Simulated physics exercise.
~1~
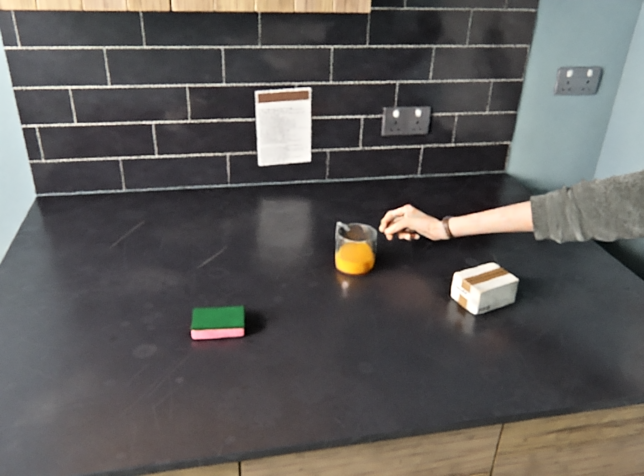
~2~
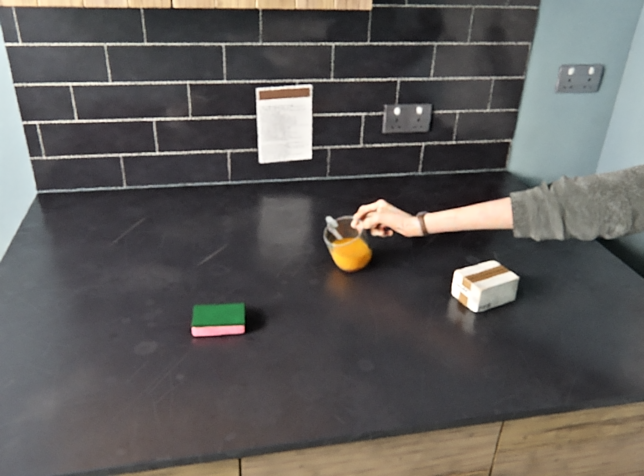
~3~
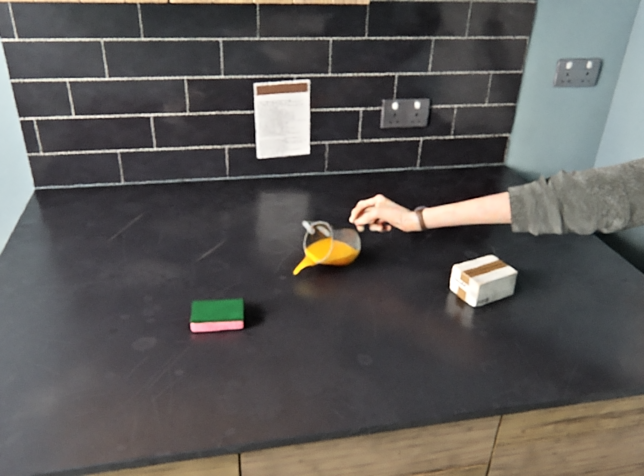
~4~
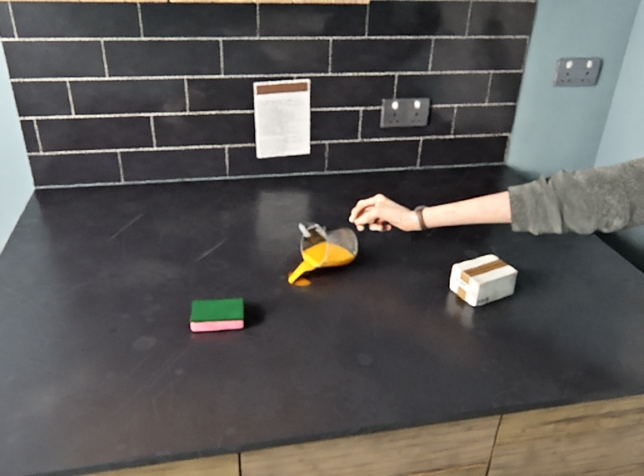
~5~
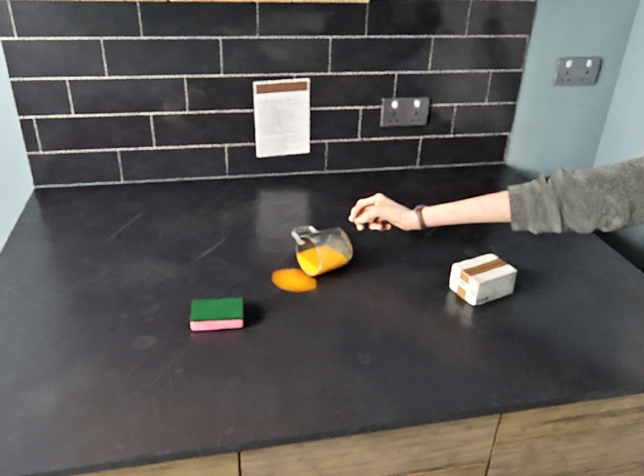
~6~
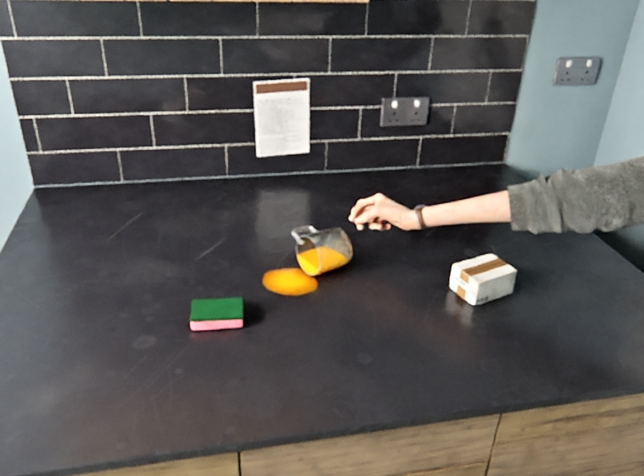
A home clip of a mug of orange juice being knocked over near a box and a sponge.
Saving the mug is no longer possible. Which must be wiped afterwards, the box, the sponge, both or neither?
Take the box: It is left dry. Take the sponge: It is left wet.
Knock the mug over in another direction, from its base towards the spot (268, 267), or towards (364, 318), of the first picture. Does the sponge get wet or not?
So first it is missed, and after that it is missed.
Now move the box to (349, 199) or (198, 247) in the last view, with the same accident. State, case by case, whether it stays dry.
The first time it is missed, and the second time it gets caught.
A moment on, the puddle covers about as much as a plate; the box is untouched; the sponge is reached.
Further on, the puddle covers about as much as a tray; the box is untouched; the sponge is reached.
When it is over, the puddle covers about as much as a tray; the box is untouched; the sponge is reached.
